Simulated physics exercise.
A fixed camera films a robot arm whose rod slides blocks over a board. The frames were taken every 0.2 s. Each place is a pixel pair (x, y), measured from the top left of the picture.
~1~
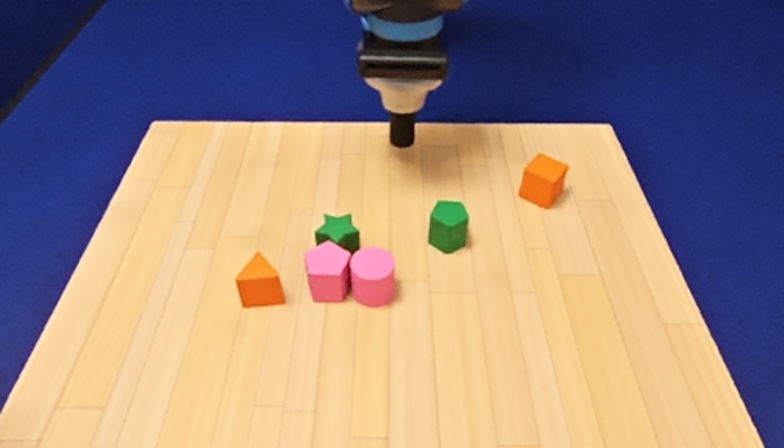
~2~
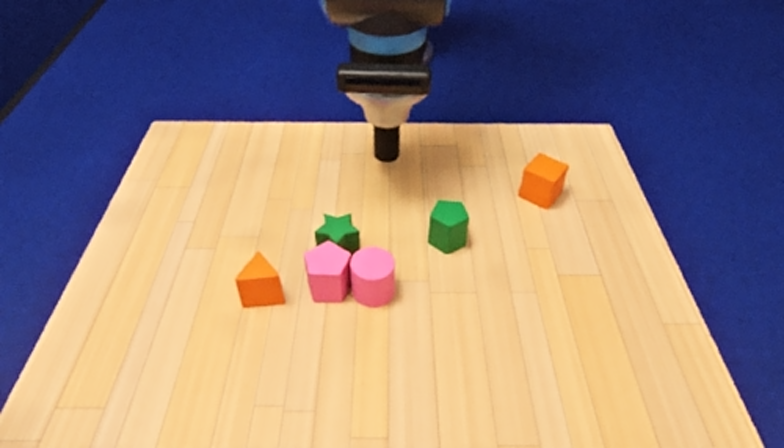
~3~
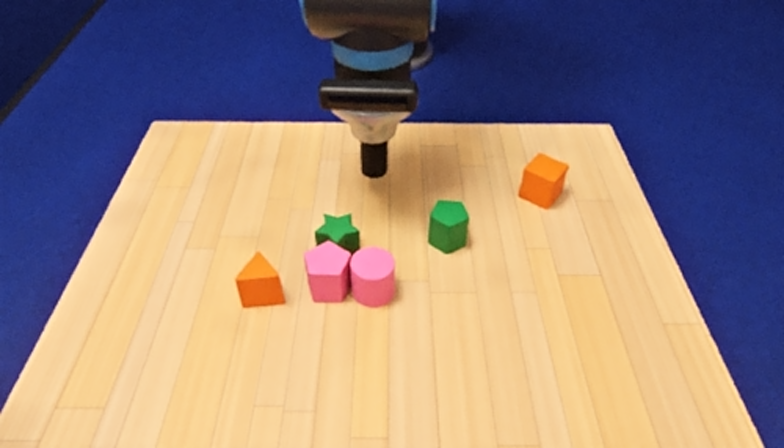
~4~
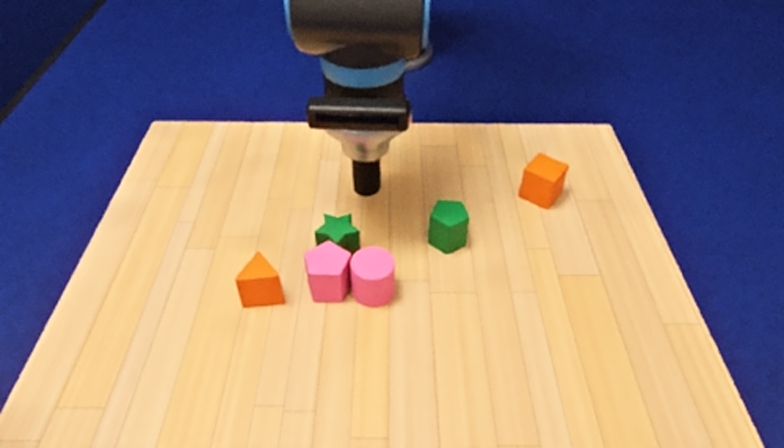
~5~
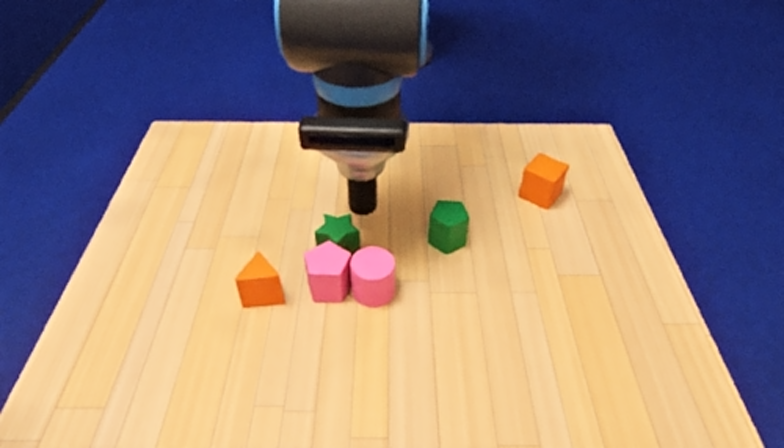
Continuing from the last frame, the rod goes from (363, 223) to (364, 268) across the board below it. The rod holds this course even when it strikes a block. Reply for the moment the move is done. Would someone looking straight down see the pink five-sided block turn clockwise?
My answer is no.
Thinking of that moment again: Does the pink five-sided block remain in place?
Going by the path, no.
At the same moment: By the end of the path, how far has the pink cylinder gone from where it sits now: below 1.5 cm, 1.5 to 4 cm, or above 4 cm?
Within 1.5 cm.
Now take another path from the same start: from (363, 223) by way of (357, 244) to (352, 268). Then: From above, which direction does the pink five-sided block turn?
It ends up turned anticlockwise.
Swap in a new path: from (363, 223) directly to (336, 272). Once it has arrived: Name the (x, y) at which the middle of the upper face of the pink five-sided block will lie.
It is at (296, 301).
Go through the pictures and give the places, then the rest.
Tip of the rod at (402, 141), middles of tops, pink five-sided block at (327, 259), green star at (337, 226), pink cylinder at (373, 262), green five-sided block at (450, 212), in the first picture.
Rod at (387, 155), nothing pushed, in the second picture.
Rod at (374, 170), nothing pushed, in the third picture.
Rod at (367, 188), nothing pushed, in the fourth picture.
Rod at (363, 206), pink five-sided block at (327, 259), green star at (337, 226), pink cylinder at (373, 262), green five-sided block at (450, 212), in the fifth picture.
What follows on the original path. Halfway along, rod at (363, 228); pink five-sided block at (319, 266), turned 15° anticlockwise; green star at (331, 234), turned 20° clockwise.
At the end, rod at (363, 251); pink five-sided block at (305, 275), turned 30° anticlockwise; green star at (326, 243), turned 70° clockwise; pink cylinder at (374, 267); green five-sided block unmoved.
